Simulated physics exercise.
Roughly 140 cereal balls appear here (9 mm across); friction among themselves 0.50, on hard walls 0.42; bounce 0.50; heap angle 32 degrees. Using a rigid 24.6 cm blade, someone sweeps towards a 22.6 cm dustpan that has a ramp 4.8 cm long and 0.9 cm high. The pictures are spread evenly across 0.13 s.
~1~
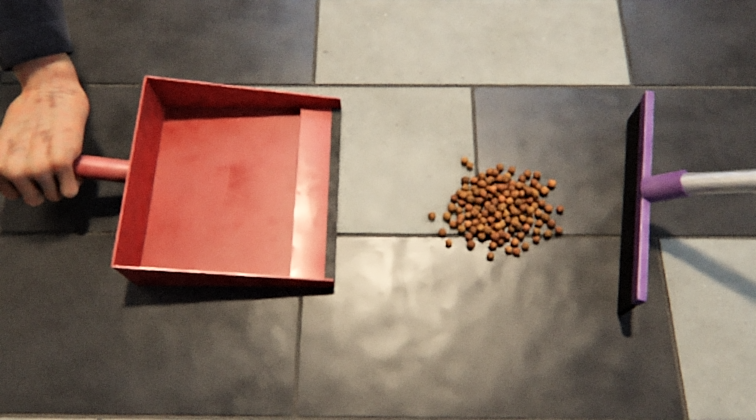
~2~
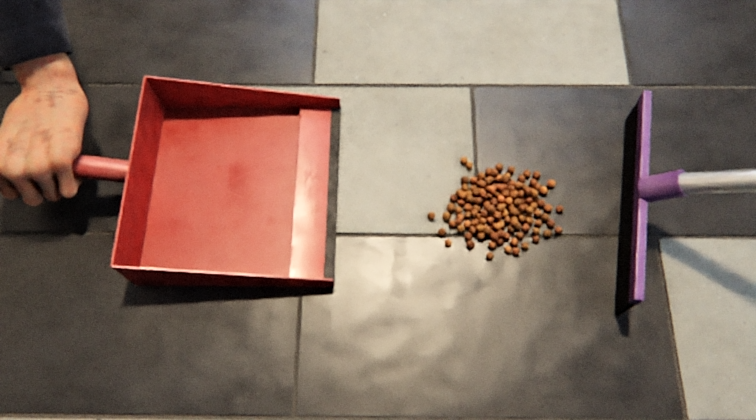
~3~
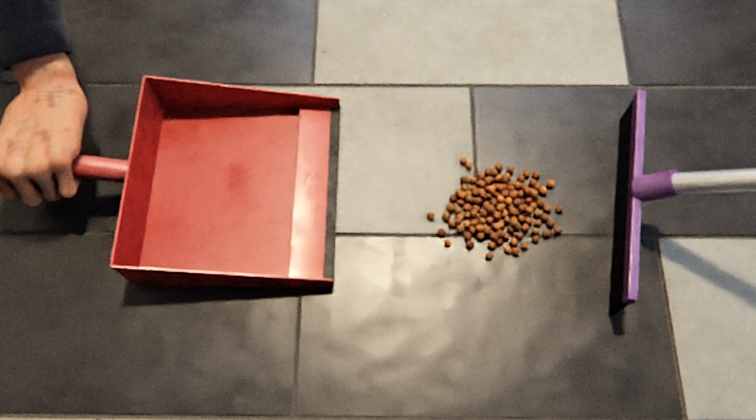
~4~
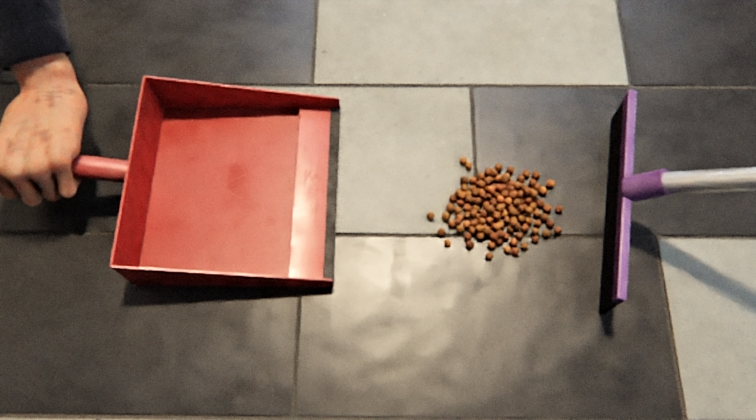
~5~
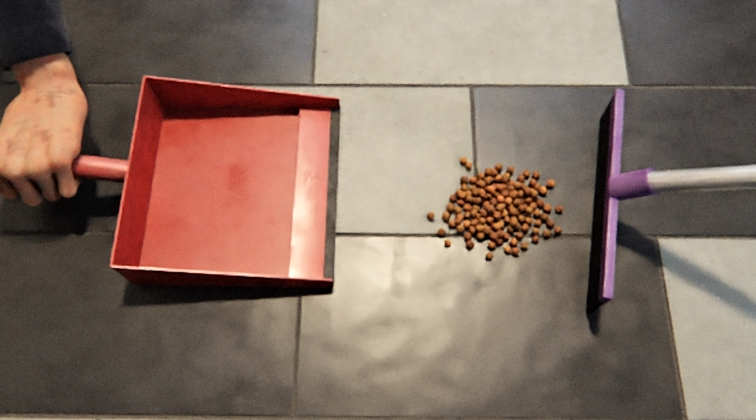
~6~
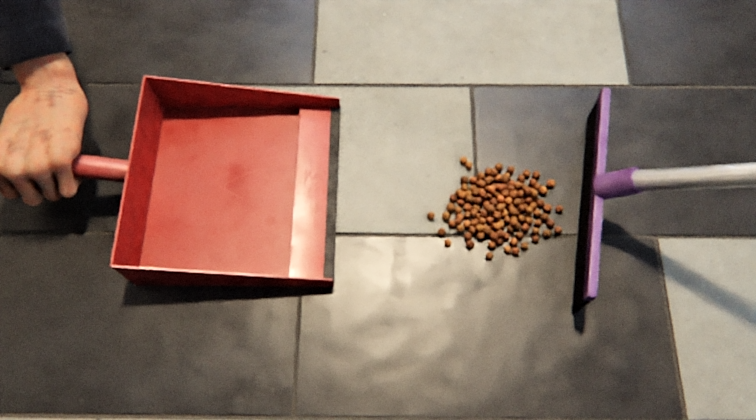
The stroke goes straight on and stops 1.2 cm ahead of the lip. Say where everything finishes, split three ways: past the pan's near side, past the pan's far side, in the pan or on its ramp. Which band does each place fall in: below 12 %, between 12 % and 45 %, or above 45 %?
As I see it, near side: A meagre share; far side: A meagre share; pan: A respectable share.
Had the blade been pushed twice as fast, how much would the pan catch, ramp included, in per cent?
I'd guess it lands at about 55 per cent.
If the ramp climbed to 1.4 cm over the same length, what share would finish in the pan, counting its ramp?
That would give something like 30 per cent.
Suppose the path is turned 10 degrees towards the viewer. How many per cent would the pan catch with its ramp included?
Under that change, roughly 20 in a hundred.
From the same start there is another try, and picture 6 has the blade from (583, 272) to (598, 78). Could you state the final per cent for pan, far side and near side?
That ends as pan 30, far 20, and near 0.
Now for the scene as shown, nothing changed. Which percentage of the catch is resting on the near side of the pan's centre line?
Roughly 60 in a hundred.
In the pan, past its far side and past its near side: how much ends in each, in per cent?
Near side 0 %, far side 5 %, pan 35 %.
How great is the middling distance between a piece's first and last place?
20 cm or so.
Then, 0.20 s after the last picture, middle of the blade 16 cm from the lip; 0 % over the lip, far side 0 %, near side 0 %.
Then, 0.33 s after the last picture, middle of the blade 8 cm from the lip; 0 % over the lip, far side 0 %, near side 0 %.
Then, 0.60 s after the last picture, middle of the blade 3 cm from the lip; 35 % over the lip, far side 5 %, near side 0 %.
In the end, near side 0 %, far side 5 %, pan 35 %, in front of the lip or behind the blade 65 %.
